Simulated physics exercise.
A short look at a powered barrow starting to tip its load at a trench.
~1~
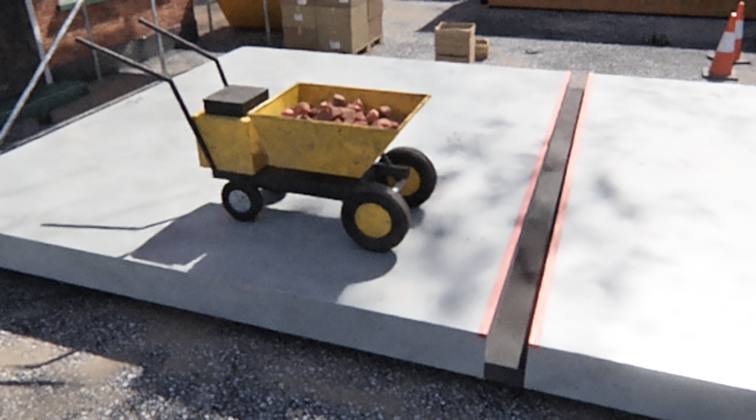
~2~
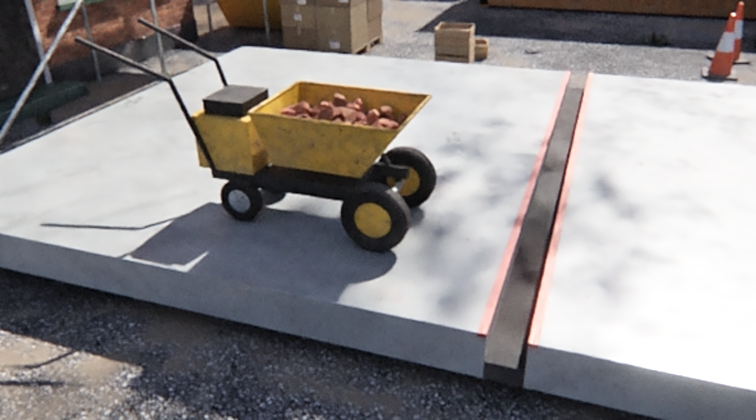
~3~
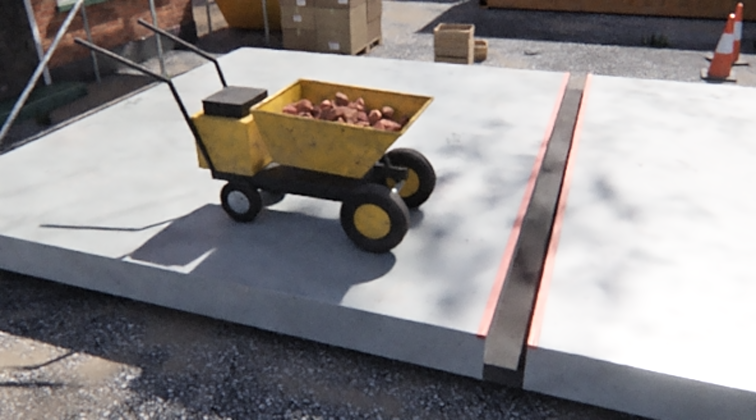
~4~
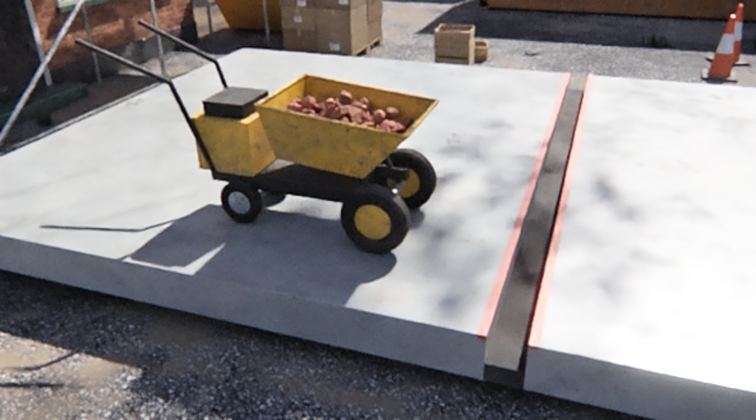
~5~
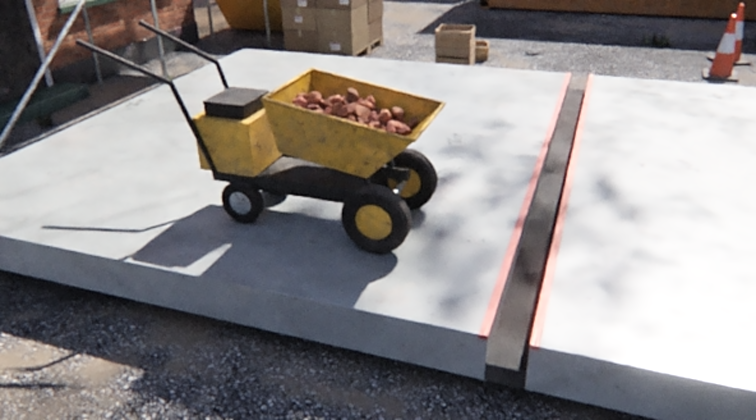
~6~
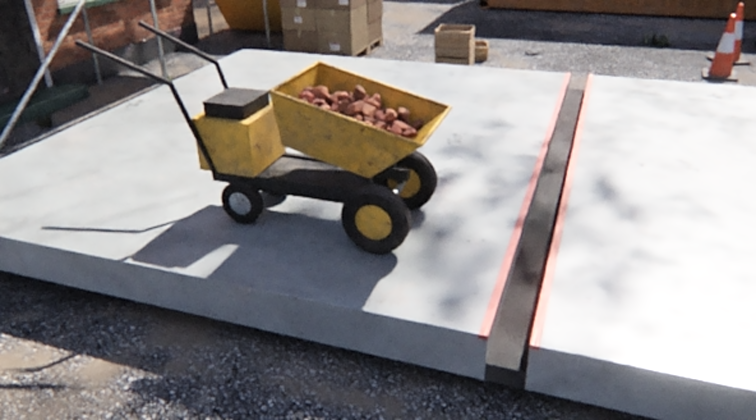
The yellow skip of a small powered barrow, loaded with reddish lumps of rubble, sits level on a concrete slab, left of a narrow dark trench edged in red. Its back end then rises gradually until the skip tilts slightly toward the right, while the wheels stay in place.
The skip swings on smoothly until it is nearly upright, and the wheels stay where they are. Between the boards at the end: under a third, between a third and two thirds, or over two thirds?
In the trench: From one third to two thirds.
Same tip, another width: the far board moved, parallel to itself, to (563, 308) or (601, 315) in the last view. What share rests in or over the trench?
About 60 and 70 per cent.
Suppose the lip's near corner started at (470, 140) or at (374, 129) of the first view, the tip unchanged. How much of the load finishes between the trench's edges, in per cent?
In turn 10 and 40 in a hundred.
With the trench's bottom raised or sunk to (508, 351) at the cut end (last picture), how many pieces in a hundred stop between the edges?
Close to 40 per cent.
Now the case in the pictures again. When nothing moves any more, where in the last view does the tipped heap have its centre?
Close to (524, 245).
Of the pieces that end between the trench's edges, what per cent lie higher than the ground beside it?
Roughly 25 in a hundred.
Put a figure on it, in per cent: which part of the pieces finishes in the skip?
Close to 10 per cent.
Just after the last frame, skip tipped steeply; every one in the skip.
A moment on, skip tipped steeply; almost all in the skip; just a few short of the trench; just a few in or heaped over the trench; just a few falling.
Further on, skip tipped right over; roughly a third in the skip; roughly a quarter short of the trench; roughly a third in or heaped over the trench; about a tenth beyond it.
When it is over, skip tipped right over; about a tenth in the skip; roughly a third short of the trench; roughly half in or heaped over the trench; about a tenth beyond it.
